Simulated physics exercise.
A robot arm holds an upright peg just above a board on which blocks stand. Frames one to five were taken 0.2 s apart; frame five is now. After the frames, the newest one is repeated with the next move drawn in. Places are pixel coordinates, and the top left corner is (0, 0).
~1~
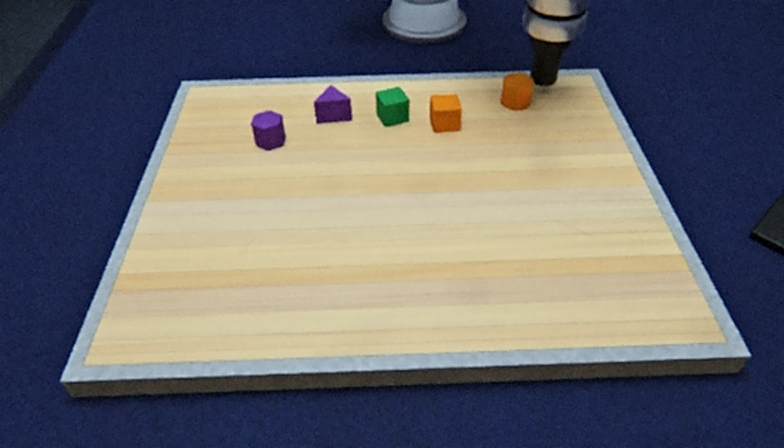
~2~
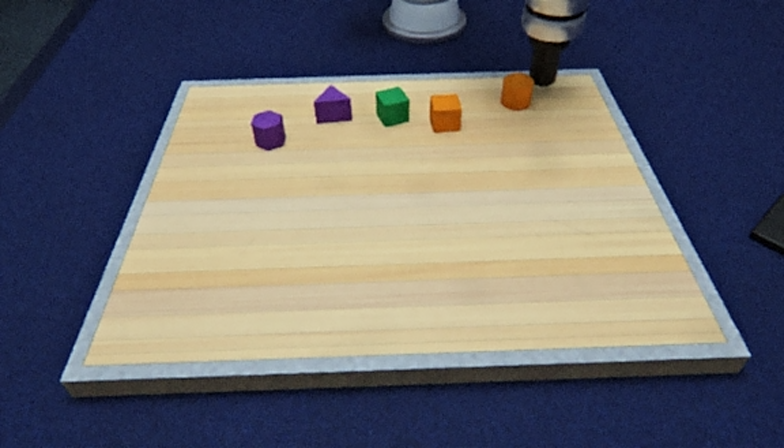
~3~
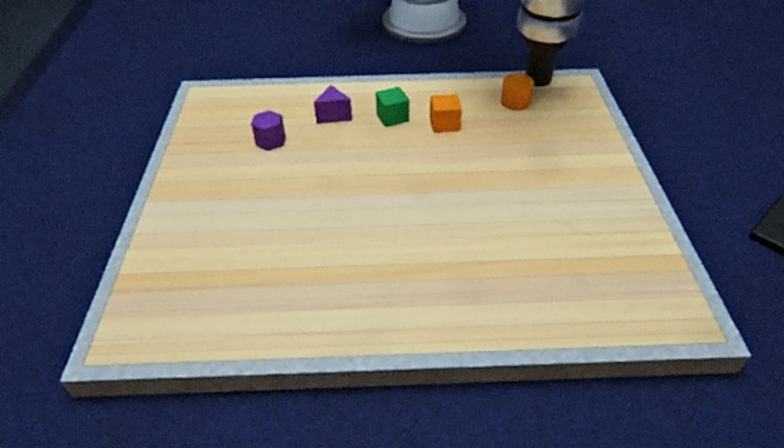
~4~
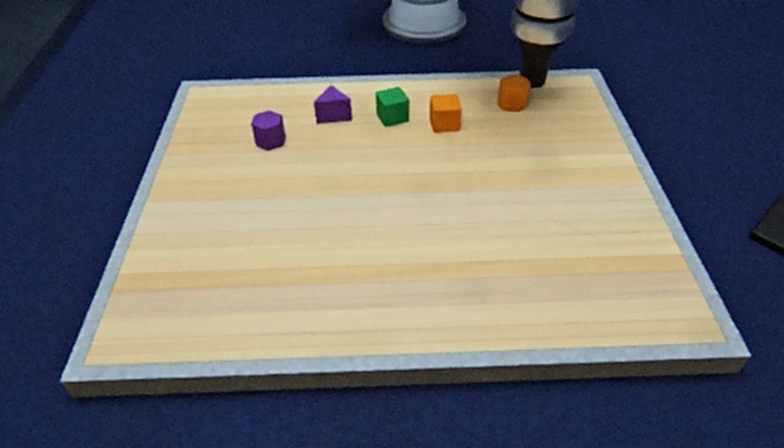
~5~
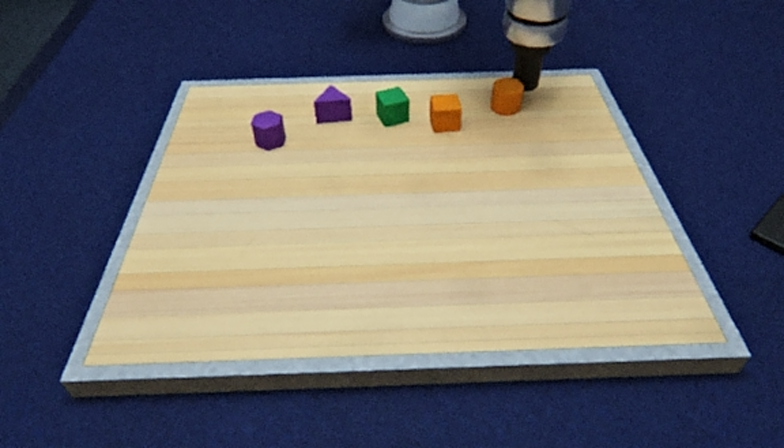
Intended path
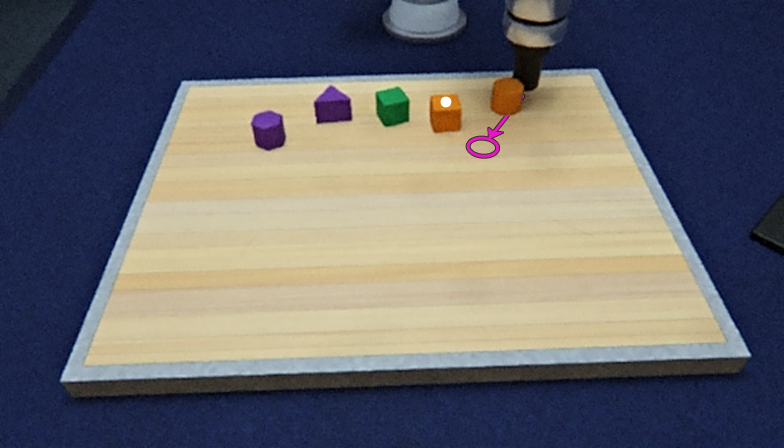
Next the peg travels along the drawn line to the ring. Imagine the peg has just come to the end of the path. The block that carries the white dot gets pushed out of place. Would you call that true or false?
Answer: True.
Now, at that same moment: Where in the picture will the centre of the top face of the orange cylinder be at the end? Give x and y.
The centre of its top face lies at (455, 119).
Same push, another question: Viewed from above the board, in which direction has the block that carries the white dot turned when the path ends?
From above, clockwise.
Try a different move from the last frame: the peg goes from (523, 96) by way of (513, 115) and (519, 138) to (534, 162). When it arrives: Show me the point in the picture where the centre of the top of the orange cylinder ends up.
The spot you're after is about (485, 102) in the image.
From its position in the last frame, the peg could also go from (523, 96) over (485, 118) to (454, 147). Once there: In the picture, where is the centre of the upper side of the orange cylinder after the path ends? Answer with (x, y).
If I read the scene right, the answer is (445, 143).
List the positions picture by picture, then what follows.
The first frame shows peg's lower end (543, 80); orange square piece (446, 102); orange cylinder (519, 80).
The second frame shows peg (542, 80); blocks still.
The third frame shows peg (538, 81); blocks still.
The fourth frame shows peg (532, 83); orange cylinder (515, 82).
The fifth frame shows peg (525, 85); orange square piece (446, 102); orange cylinder (509, 85).
Drawn move, in a line from (523, 96) to (483, 147); the dot is on the orange square piece.
What follows on the original path. One third of the way, peg (512, 101); orange cylinder (489, 98).
Two thirds of the way, peg (498, 118); orange square piece (440, 102), turned 20° clockwise; orange cylinder (470, 109).
At the end, peg (484, 136); orange square piece (435, 102), turned 40° clockwise; orange cylinder (455, 119).
